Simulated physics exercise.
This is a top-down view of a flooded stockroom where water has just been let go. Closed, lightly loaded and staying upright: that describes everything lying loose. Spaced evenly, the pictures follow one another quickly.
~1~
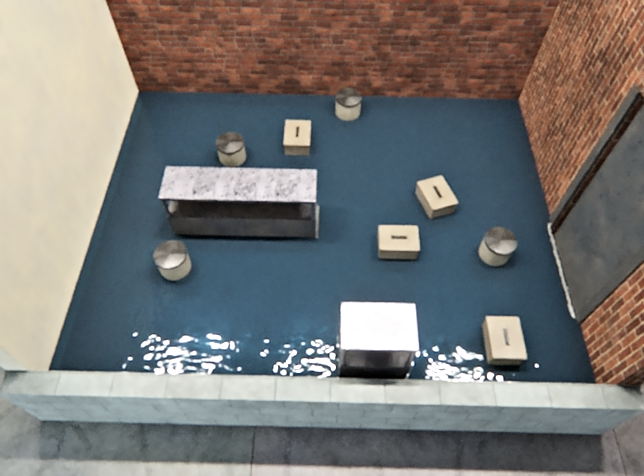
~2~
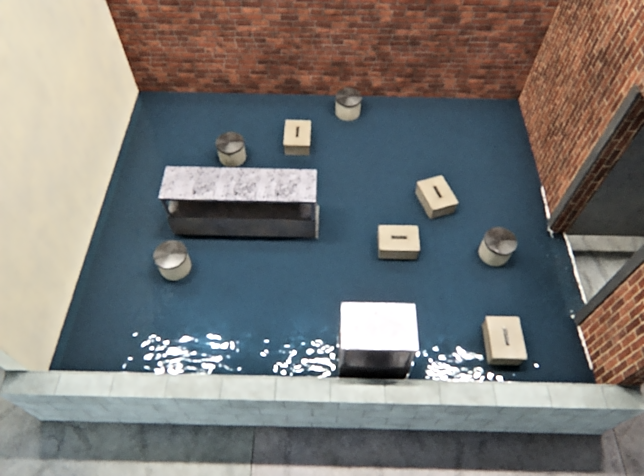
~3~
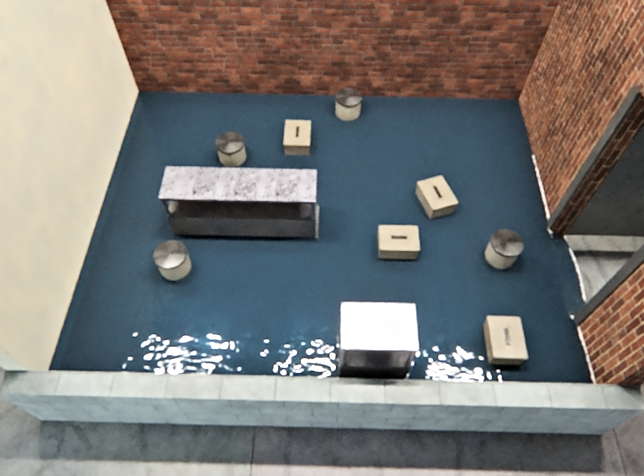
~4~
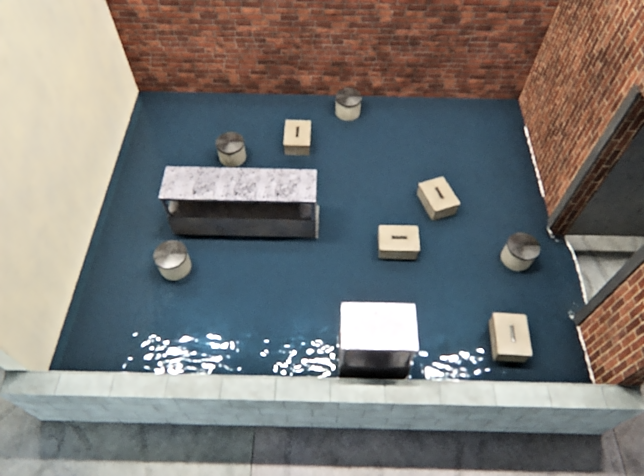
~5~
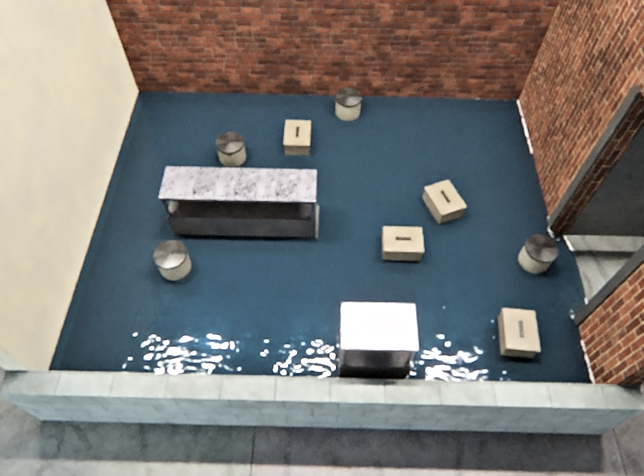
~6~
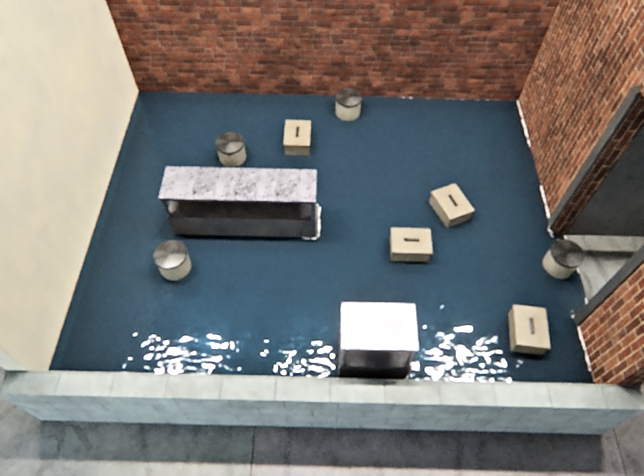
The dark panel in the right-hand brick wall opens, leaving a gap, while the pails and boxes on the blue water stay still. The pail nearest the gap then drifts right into the opening, and the tote below it edges right and slightly up. Two more boxes near the middle shift slightly right.
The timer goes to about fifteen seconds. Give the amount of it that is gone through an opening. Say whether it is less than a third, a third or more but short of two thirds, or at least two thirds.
It is a third or more but short of two thirds.
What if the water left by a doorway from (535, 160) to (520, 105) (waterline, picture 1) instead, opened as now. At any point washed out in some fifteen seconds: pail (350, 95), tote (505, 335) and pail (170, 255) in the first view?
Following that order: Escaped; remains behind; remains behind.
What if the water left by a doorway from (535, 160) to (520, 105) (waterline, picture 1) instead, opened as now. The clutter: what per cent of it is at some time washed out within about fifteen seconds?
Roughly 50 %.
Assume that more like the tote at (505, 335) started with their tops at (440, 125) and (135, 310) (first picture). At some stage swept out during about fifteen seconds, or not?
Observed in sequence: Departs and stays put.
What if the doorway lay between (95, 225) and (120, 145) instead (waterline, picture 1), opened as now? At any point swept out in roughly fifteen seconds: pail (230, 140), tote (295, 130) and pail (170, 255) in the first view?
Sequentially: Escapes, escapes, escapes.
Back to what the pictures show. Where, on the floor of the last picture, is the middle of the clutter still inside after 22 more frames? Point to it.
Around pixel (330, 185).
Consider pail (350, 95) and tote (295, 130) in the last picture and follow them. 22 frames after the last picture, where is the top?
I'd expect them close to (416, 113) and (381, 157).
A moment on, 1 of 8 are out; 7 afloat.
Next, 3 of 8 are out; 5 afloat.
Later, 4 of 8 are out; 4 afloat.
In the end, 4 of 8 are out; 4 afloat.
